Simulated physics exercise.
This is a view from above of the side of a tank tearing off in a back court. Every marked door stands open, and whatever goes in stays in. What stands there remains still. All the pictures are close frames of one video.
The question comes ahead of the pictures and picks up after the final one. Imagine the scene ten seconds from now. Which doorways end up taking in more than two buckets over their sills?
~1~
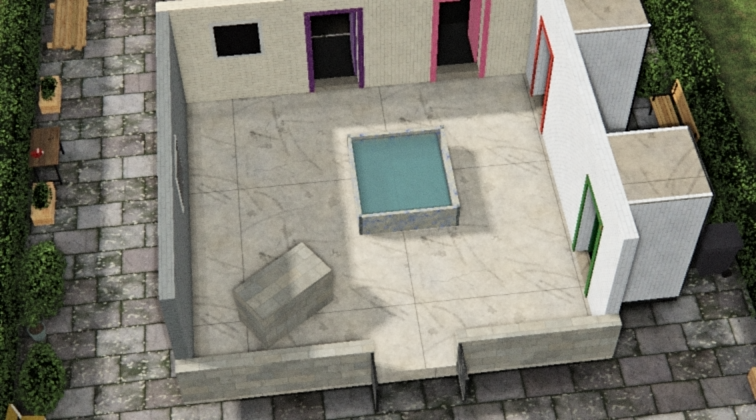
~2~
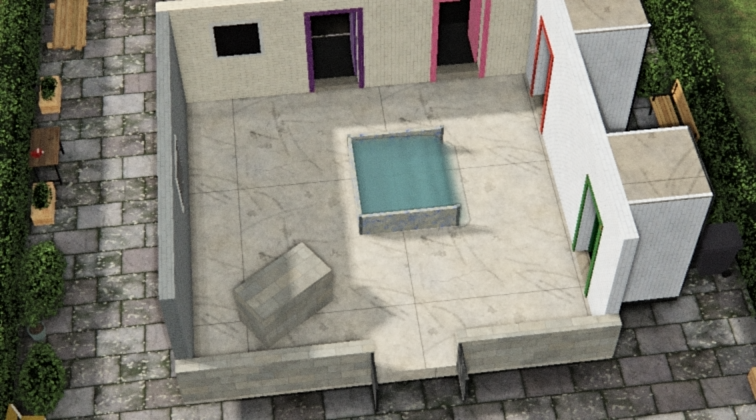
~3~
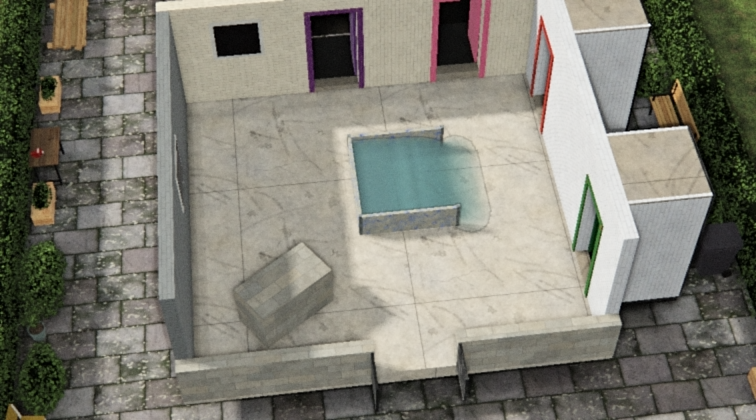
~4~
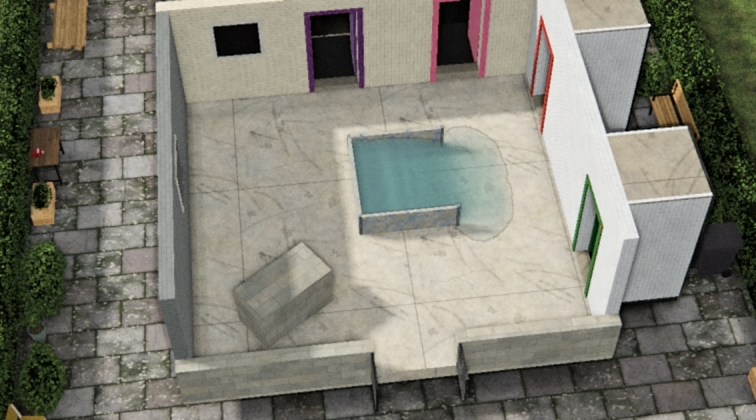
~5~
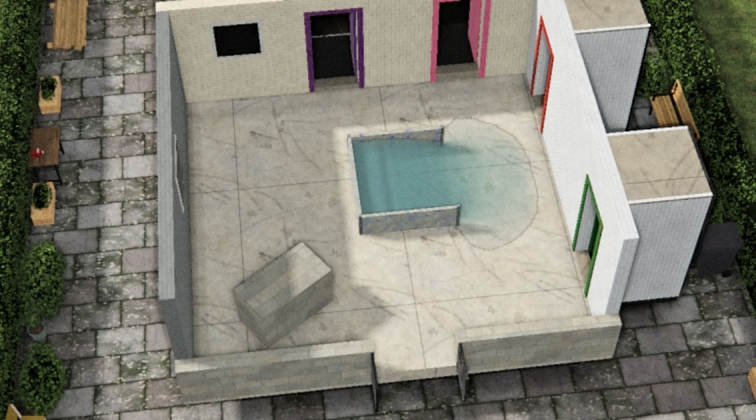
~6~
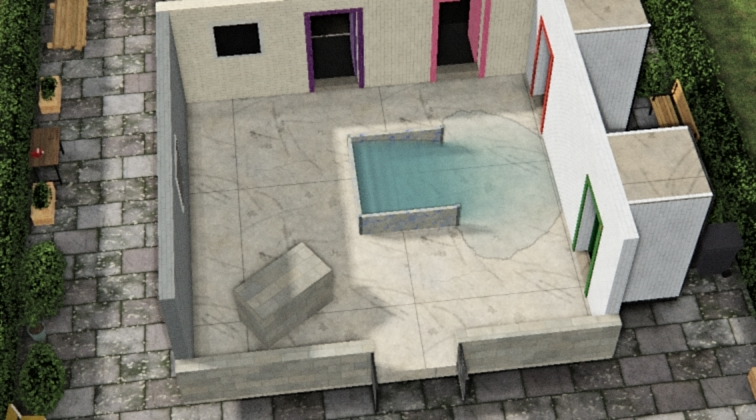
The purple door takes in two or fewer, the green door takes in more than two, the red door takes in more than two, the pink door takes in two or fewer.
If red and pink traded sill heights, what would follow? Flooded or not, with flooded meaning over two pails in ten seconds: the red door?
The red door falls short.
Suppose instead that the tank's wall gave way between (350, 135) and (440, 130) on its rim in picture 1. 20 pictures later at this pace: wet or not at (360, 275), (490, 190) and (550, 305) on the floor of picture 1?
Taking the points in order: Unwetted, unwetted and unwetted.
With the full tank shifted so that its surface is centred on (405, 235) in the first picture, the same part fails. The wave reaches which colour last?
The door marked purple.
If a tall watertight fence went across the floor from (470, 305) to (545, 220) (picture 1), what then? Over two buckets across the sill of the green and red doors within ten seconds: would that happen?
Green: Inside the limit; red: Beyond the limit.
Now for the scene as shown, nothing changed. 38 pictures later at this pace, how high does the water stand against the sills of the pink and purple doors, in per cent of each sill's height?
In order: Roughly 40 % and 30 %.
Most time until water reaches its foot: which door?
That is the purple-painted one.
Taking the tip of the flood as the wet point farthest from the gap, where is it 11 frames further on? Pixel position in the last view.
Pixel estimate: (588, 330).
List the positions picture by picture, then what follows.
In the first frame, still water in the water tank at (402, 173).
In the second frame, the front is at a hidden place, out from the gap at (448, 180).
In the third frame, water pours out at (448, 180) and has run to (457, 139).
In the fourth frame, the front is at (477, 135), out from the gap at (448, 181).
In the fifth frame, water pours out at (448, 181) and has run to (509, 139).
In the sixth frame, the front is at (545, 147), out from the gap at (448, 181).
A moment on, water covers 15 % of the floor; the purple door not reached, the green door not reached, the red door under two buckets in, the pink door not reached.
Next, water covers 20 % of the floor; the purple door not reached, the green door under two buckets in, the red door over two buckets in, the pink door not reached.
Then, water covers 35 % of the floor; the purple door not reached, the green door over two buckets in, the red door over two buckets in, the pink door wet at the sill, nothing in.
Later, water covers 65 % of the floor; the purple door wet at the sill, nothing in, the green door over two buckets in, the red door over two buckets in, the pink door wet at the sill, nothing in.
In the end, water covers 90 % of the floor; the purple door wet at the sill, nothing in, the green door over two buckets in, the red door over two buckets in, the pink door wet at the sill, nothing in.
